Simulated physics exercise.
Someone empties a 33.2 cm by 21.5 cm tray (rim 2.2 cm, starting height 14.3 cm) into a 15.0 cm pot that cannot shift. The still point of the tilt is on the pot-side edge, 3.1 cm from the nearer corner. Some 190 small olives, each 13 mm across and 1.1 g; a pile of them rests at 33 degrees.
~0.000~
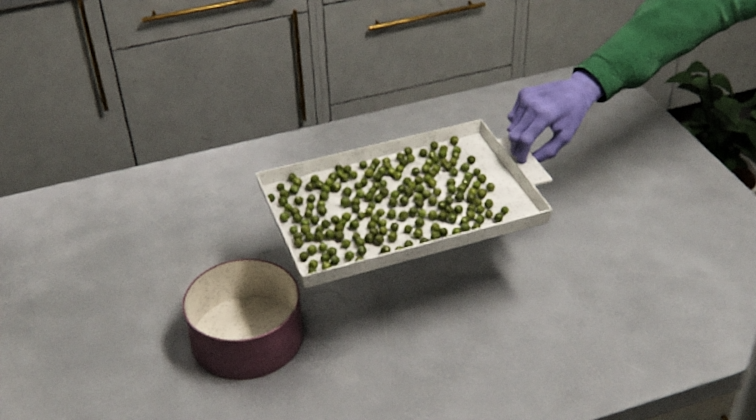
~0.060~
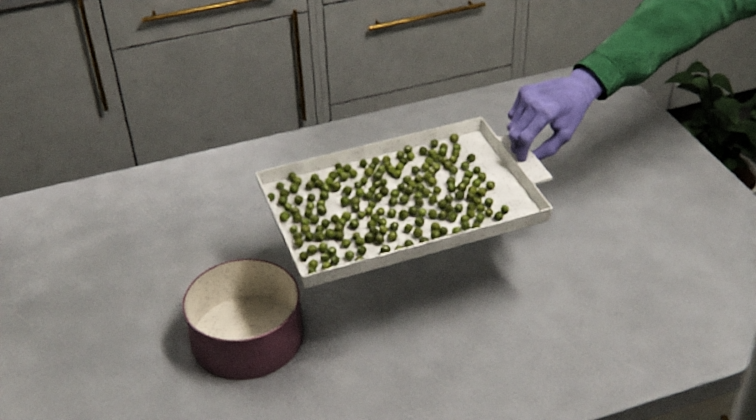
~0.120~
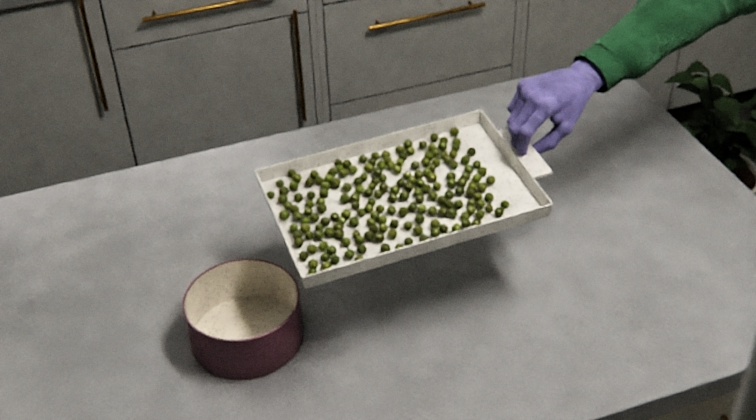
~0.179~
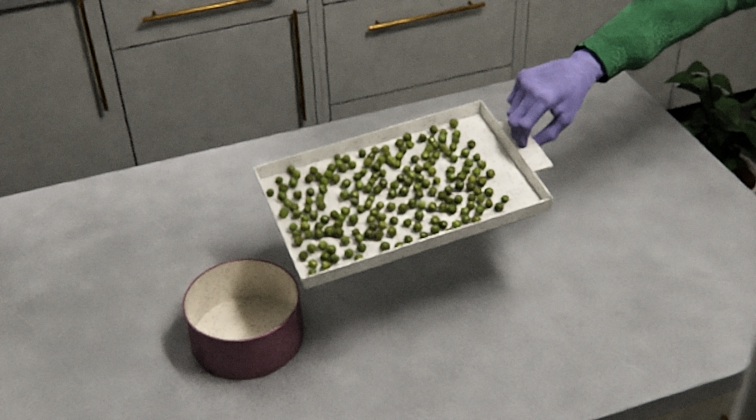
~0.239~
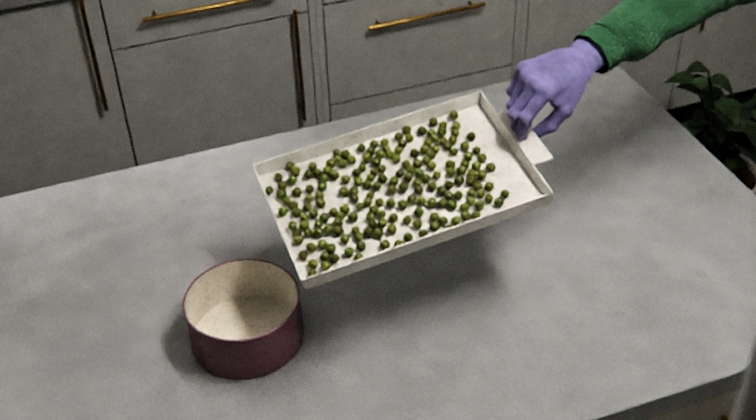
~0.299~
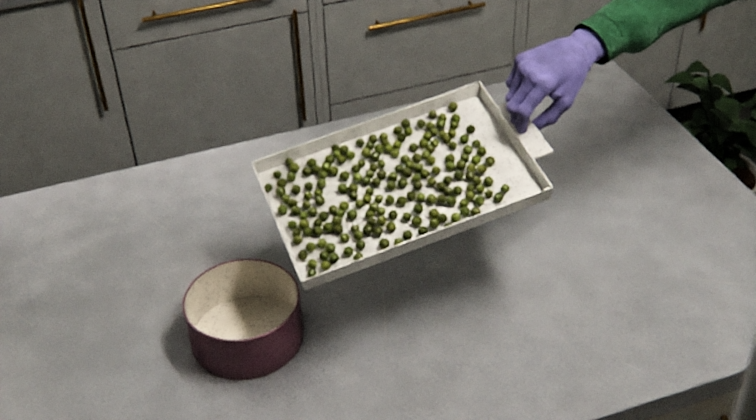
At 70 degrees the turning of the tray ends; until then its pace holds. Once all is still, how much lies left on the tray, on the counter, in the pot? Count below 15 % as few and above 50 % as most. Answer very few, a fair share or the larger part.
Tray the larger part, counter very few, pot very few.
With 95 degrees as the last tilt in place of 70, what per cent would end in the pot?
Then about 10 per cent.
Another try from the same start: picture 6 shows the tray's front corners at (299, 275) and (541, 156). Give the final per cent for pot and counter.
Pot 0, counter 0.
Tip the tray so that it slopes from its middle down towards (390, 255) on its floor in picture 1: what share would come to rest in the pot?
Some 0 per cent.
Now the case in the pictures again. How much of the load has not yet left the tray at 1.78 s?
Roughly 100 per cent.
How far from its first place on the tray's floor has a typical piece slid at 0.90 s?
About 6 cm.
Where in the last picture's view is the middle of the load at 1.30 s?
Near (340, 203).
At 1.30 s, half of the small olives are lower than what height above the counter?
Some 24 cm.
Then, at 0.90 s, tilt 39 degrees; the tray holds 100 %, the pot 0 %.
Then, at 1.30 s, tilt 57 degrees; the tray holds 100 %, the pot 0 %.
After 1.78 s, tilt 70 degrees; the tray holds 100 %, the pot 0 %.
At rest (2.1 s), tray 100 %, counter 0 %, pot 0 %.
